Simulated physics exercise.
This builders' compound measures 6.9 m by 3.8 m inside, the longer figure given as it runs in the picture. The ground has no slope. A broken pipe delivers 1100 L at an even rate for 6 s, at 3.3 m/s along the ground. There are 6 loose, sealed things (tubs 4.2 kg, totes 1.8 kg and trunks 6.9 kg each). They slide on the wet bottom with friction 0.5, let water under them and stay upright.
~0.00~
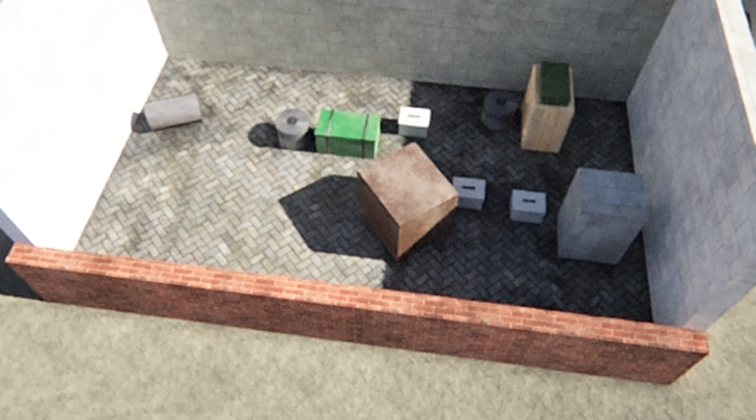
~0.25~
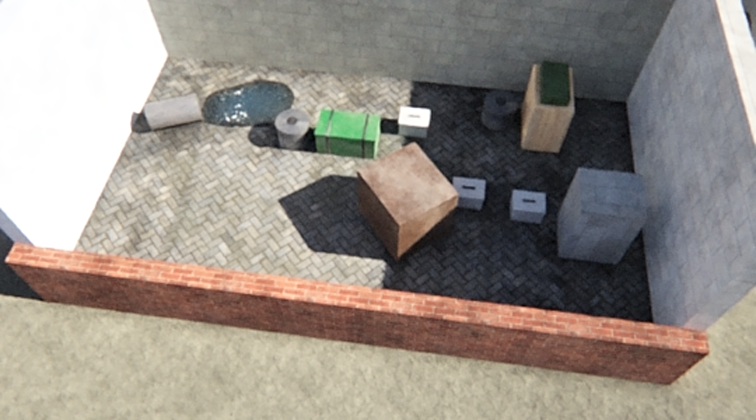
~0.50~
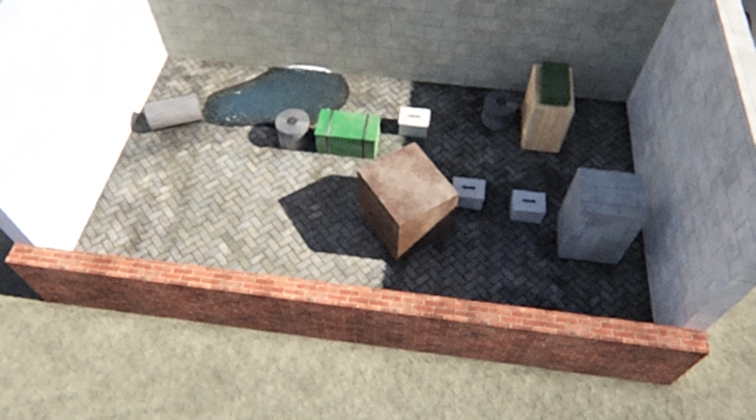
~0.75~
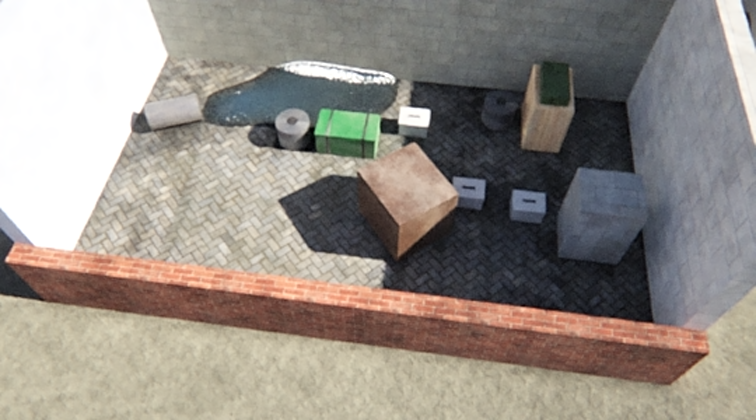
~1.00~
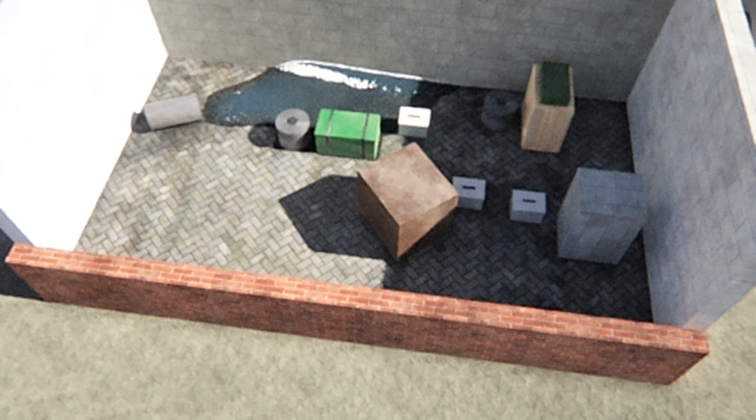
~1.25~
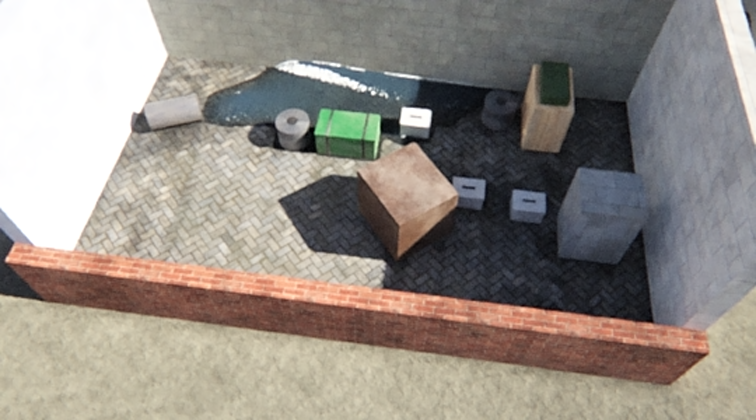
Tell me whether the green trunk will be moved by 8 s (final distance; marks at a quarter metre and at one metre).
Green trunk barely shifts.
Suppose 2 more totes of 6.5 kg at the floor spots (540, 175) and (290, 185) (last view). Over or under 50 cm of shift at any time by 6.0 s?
In that order: Over, under.
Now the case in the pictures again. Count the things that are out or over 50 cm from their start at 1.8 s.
By then 0.
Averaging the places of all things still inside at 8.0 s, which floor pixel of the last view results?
At about (347, 180).
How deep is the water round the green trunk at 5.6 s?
About 1 cm.
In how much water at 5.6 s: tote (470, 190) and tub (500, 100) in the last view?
Roughly 5 and 4 cm.
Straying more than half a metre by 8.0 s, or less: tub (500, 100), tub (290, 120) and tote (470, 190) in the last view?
In turn: More, under, short of it.
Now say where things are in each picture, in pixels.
The first frame shows the green trunk at (348, 124) rests on the ground; 0.0 m2 under water; 0 of 6 have shifted.
The second frame shows the green trunk at (348, 124), on the bottom; 0.9 m2 under water; 0 of 6 have shifted.
The third frame shows the green trunk at (348, 124), on the bottom; 1.8 m2 under water; 0 of 6 have shifted.
The fourth frame shows the green trunk at (348, 124), on the bottom; 2.5 m2 under water; 0 of 6 have shifted.
The fifth frame shows the green trunk at (348, 124), on the bottom; 3.2 m2 under water; 0 of 6 have shifted.
The sixth frame shows the green trunk at (348, 124) rests on the ground; 3.9 m2 under water; 0 of 6 have shifted.
After 1.8 s the green trunk is near (348, 124), 0.0 m from its start, aground; 1 afloat.
After 3.6 s the green trunk is near (348, 124), 0.0 m from its start, aground; 1 afloat.
After 5.6 s the green trunk is near (348, 124), 0.0 m from its start, aground; 3 afloat.
After 8.0 s the green trunk is near (347, 124), 0.0 m from its start, aground; 3 afloat.
